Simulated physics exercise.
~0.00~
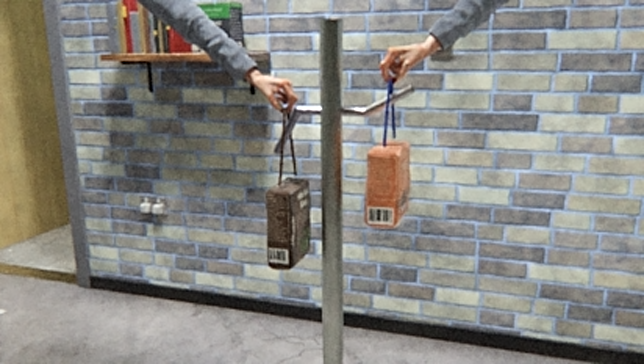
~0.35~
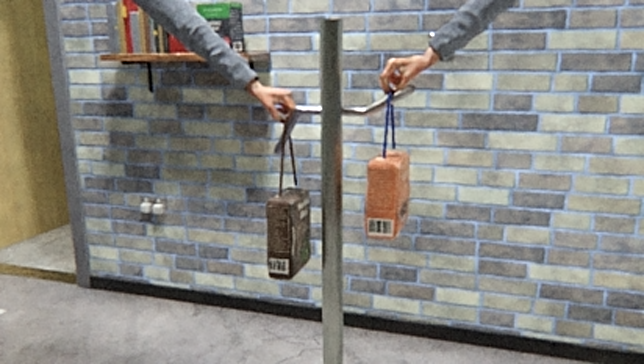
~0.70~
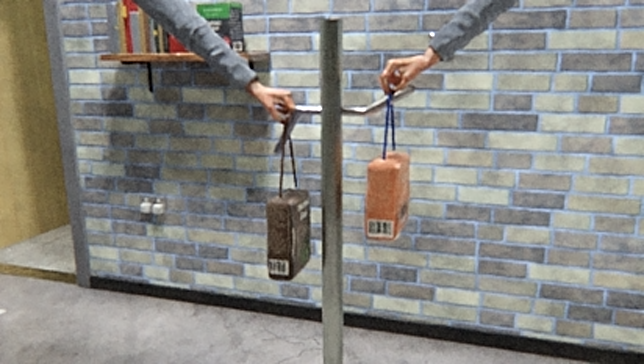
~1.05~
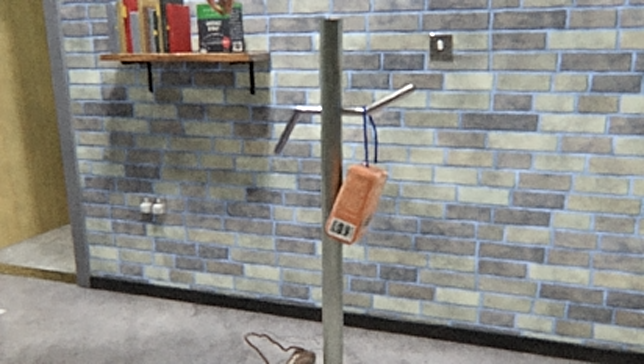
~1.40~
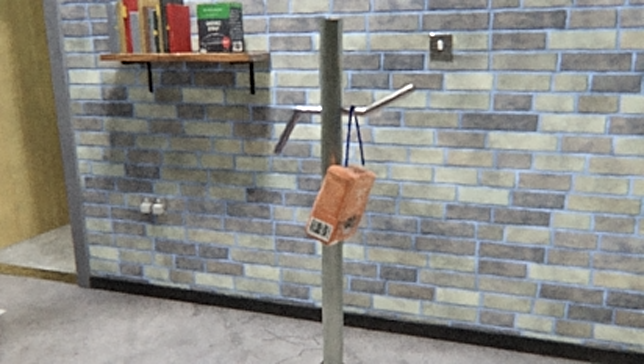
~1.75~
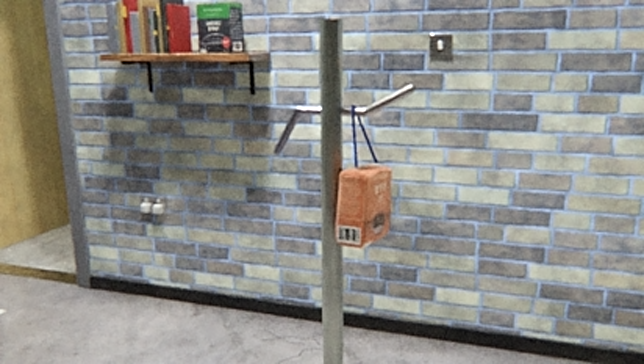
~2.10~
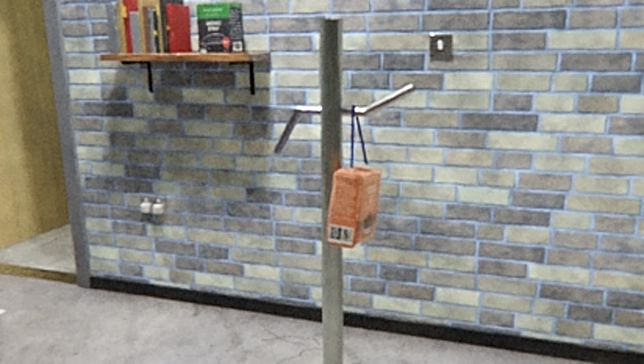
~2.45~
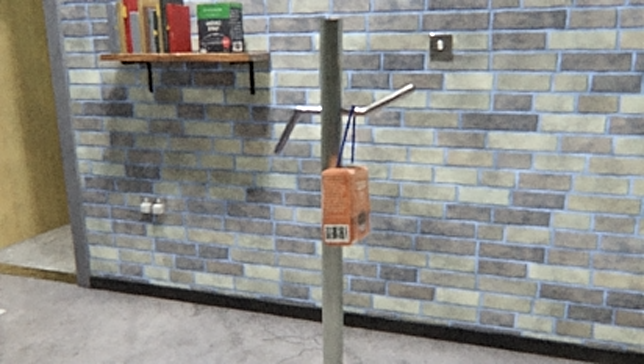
In a room with a grey and cream brick wall, a still, level view faces a metal coat stand, with a shelf of books at the upper left. Two hands reach in from above, holding a brown bag by its loop at the left peg and an orange bag at the right. They lower the bags slightly and then withdraw. The brown bag slips off the downward-sloping left peg and drops to the floor, passing out of view. The orange bag slides in toward the post, tilts and swings, and ends still hanging by its loop from the right peg.
